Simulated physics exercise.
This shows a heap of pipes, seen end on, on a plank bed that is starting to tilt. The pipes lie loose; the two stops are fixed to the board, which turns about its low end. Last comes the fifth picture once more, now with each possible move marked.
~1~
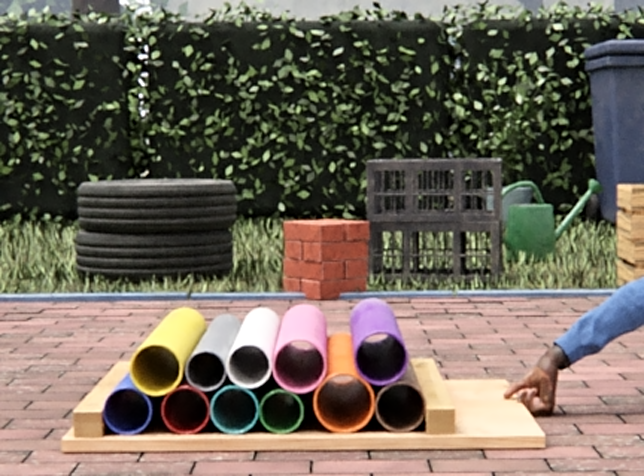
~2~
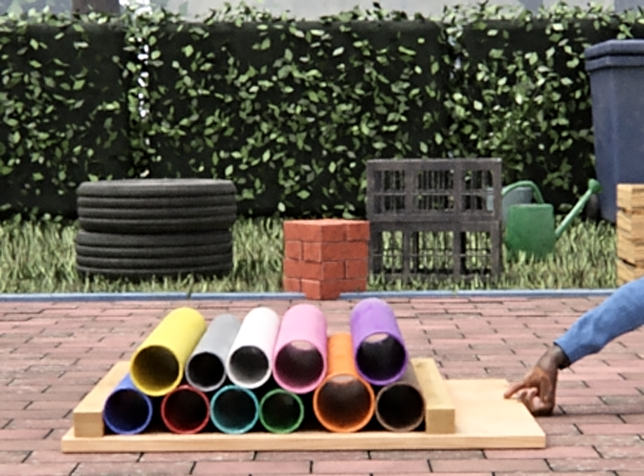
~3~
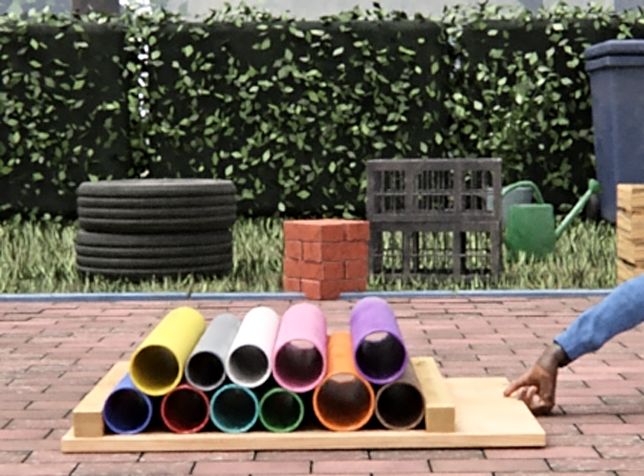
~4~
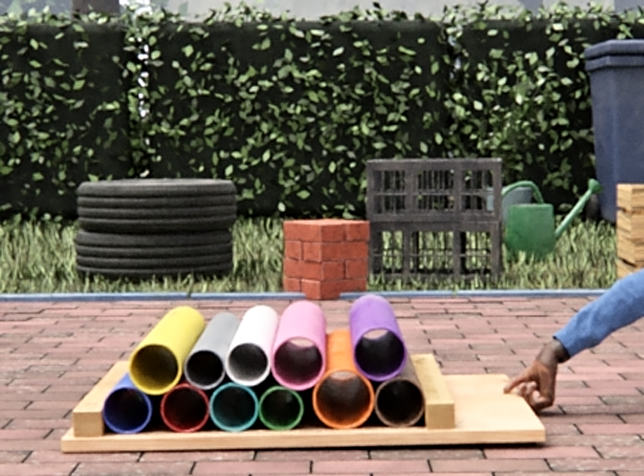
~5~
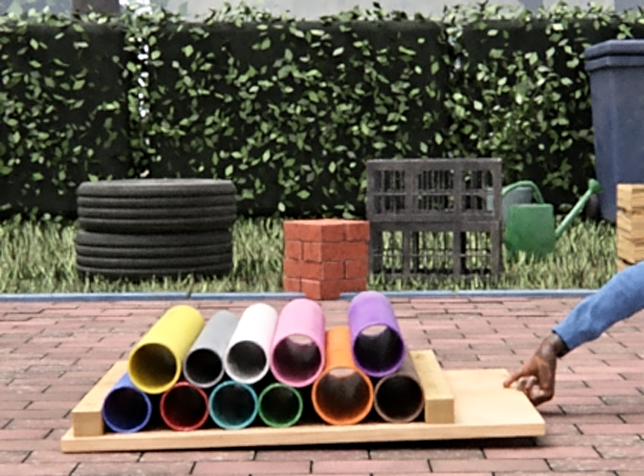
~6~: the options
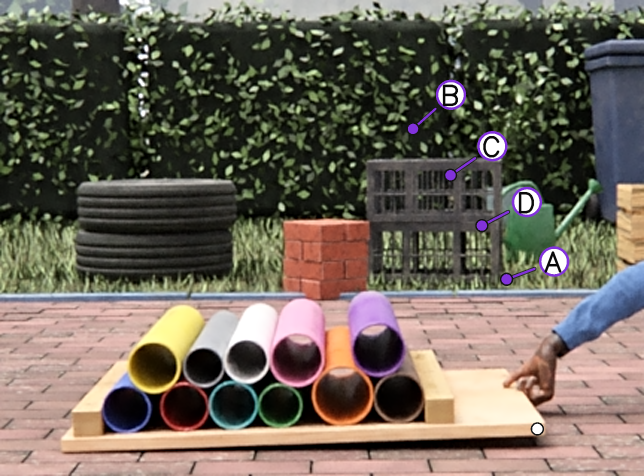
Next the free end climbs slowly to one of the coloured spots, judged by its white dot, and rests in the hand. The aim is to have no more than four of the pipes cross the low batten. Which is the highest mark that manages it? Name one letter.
No higher than C.
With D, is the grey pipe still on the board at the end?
No, with D.
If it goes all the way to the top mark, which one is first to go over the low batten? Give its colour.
The yellow one.
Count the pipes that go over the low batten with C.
With C, four.
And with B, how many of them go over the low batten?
With B, five.
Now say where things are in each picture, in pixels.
In the first picture, turquoise pipe (235, 410); green pipe (281, 411); orange pipe (344, 403).
In the second picture, orange pipe (344, 403); brown pipe (400, 407).
In the third picture, board (306, 399); orange pipe (344, 401); brown pipe (400, 405); yellow pipe (156, 369).
In the fourth picture, board (305, 397); blue pipe (127, 410); red pipe (185, 408).
In the fifth picture, board (305, 394); blue pipe (126, 409); red pipe (185, 407).
On the copy, A at (507, 279); B at (413, 129); C at (450, 175); D at (482, 225); the white dot at (538, 429).
On C. First, board at 19°.
Then, board at 34°.
Finally, board at 34°, four over the low batten (pink, white, grey, yellow).
By contrast, A four over the low batten (pink, white, grey, yellow); B five over the low batten; D four over the low batten (pink, white, grey, yellow).
